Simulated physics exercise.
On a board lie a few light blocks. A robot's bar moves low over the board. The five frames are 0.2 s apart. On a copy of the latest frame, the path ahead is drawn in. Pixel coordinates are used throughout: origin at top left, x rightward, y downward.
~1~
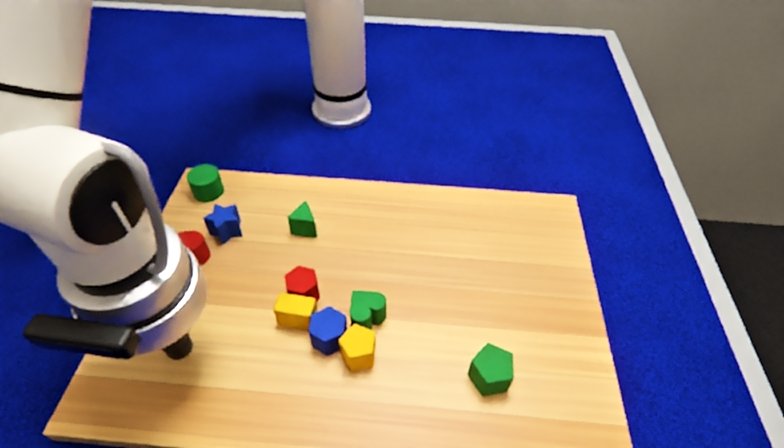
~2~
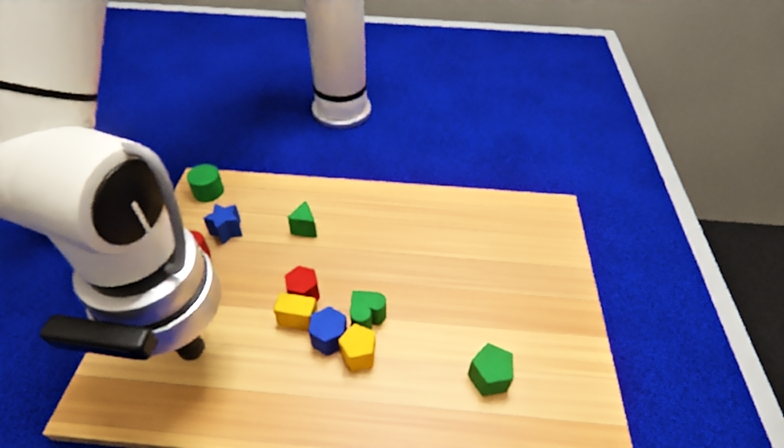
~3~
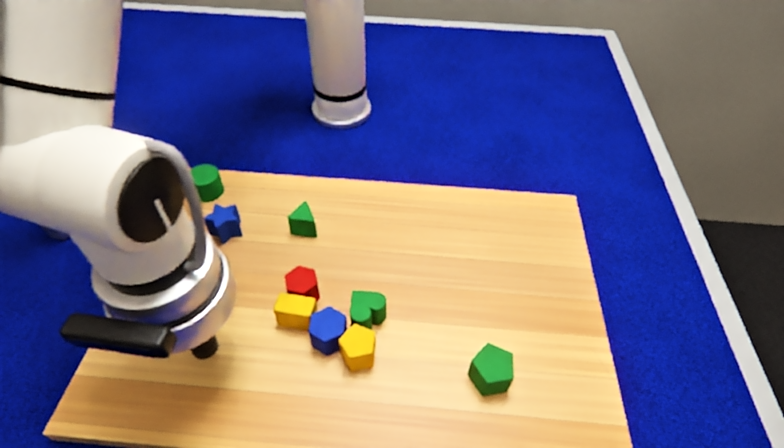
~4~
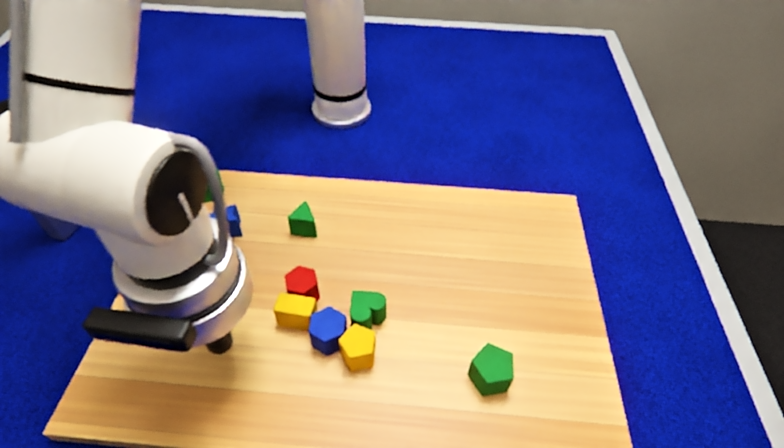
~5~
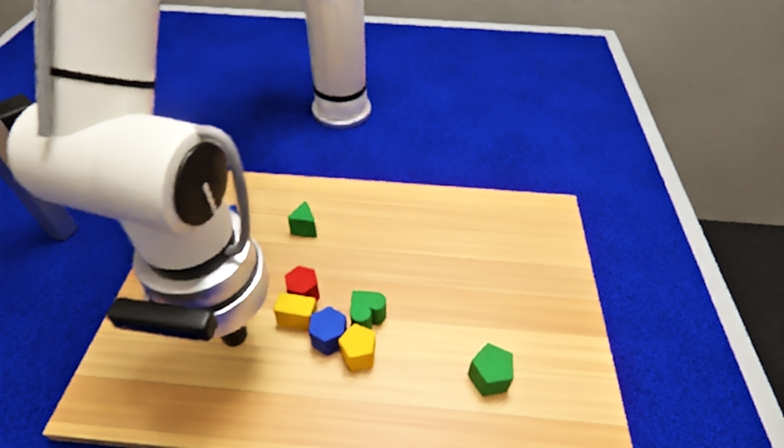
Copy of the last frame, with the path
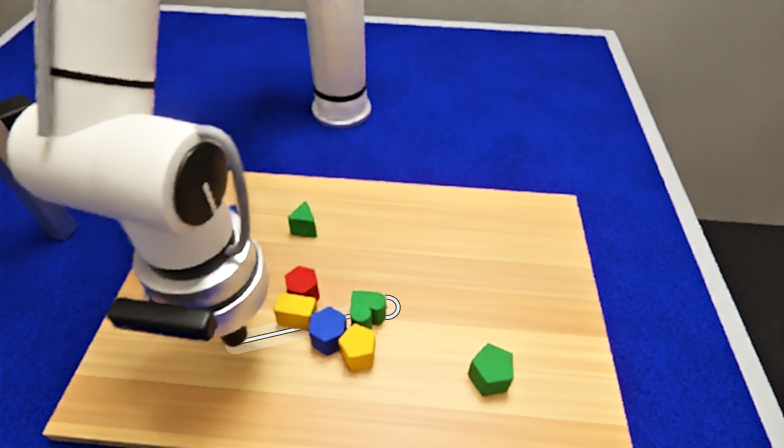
A white robot arm slides slowly right over a wooden board while the coloured blocks stay still.
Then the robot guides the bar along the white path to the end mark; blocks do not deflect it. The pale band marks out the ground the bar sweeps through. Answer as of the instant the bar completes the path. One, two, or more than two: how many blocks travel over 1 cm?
It's going to be three or more.
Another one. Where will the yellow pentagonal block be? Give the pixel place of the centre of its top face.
So, by the moment the path ends, you'll find the top centre of the yellow pentagonal block at (372, 358).
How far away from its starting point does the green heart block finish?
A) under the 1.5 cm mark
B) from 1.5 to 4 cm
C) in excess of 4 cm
The answer is C.
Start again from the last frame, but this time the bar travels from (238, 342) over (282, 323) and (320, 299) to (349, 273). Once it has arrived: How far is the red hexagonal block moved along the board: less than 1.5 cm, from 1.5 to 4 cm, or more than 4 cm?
The answer here is over 4 cm.
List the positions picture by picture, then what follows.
The first frame shows lower end of the bar at (180, 349), tops of blocks, yellow oblong at (294, 304), red hexagonal block at (301, 279), blue hexagonal block at (327, 323), yellow pentagonal block at (358, 341), green heart block at (366, 303).
The second frame shows bar at (192, 349), blocks as before.
The third frame shows bar at (206, 348), blocks as before.
The fourth frame shows bar at (221, 344), blocks as before.
The fifth frame shows bar at (235, 336), yellow oblong at (294, 304), red hexagonal block at (301, 279), blue hexagonal block at (327, 323), yellow pentagonal block at (358, 341), green heart block at (366, 303).
The drawn path runs from (238, 342) to (387, 307).
What follows on the original path. One third of the way, bar at (288, 324); yellow oblong at (302, 297); red hexagonal block at (305, 275).
Two thirds of the way, bar at (339, 312); yellow oblong at (322, 287), turned 25° anticlockwise; red hexagonal block at (311, 267), turned 25° anticlockwise; blue hexagonal block at (351, 326), turned 60° clockwise; yellow pentagonal block at (371, 355); green heart block at (376, 304), turned 40° anticlockwise.
At the end, bar at (387, 301); yellow oblong at (322, 287), turned 25° anticlockwise; red hexagonal block at (311, 267), turned 25° anticlockwise; blue hexagonal block at (355, 326), turned 70° clockwise; yellow pentagonal block at (372, 358); green heart block at (412, 307).
